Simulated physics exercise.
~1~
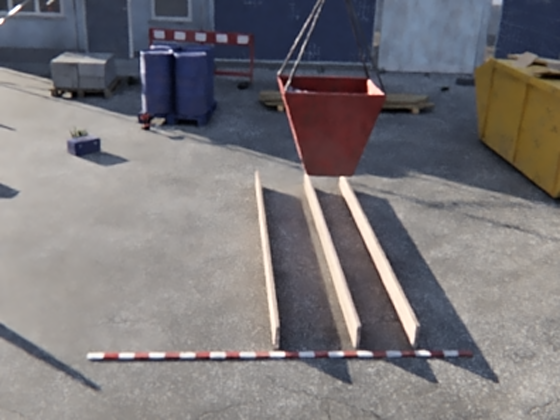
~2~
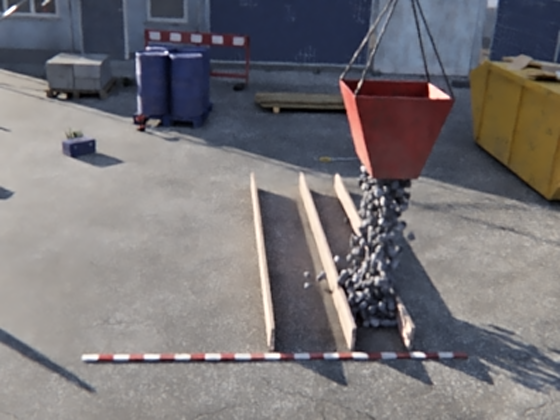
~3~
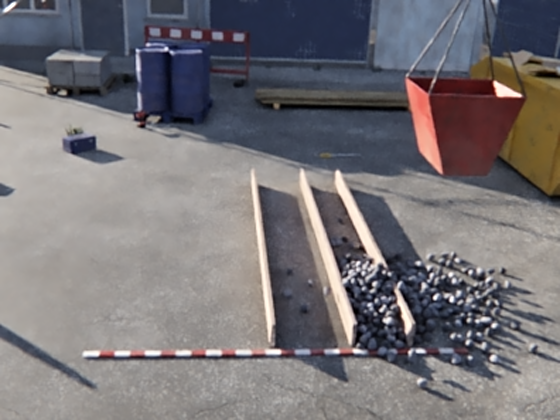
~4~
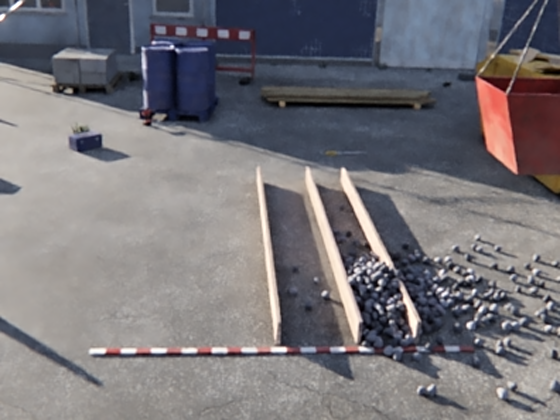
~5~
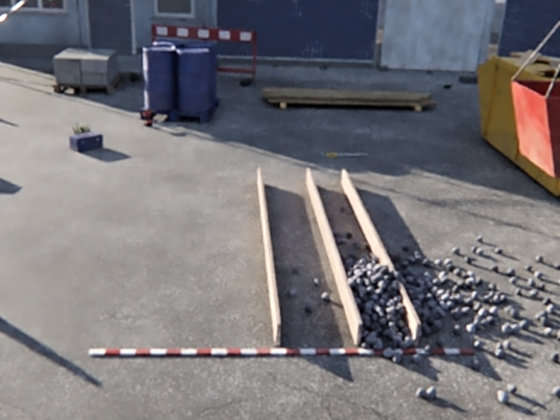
We see a red crane skip move right above three upright boards on a paved yard, spilling grey stones from its bottom. Most pile up in the right bay, others scatter beyond the right board, and a few reach the left bay as the emptied skip continues right.
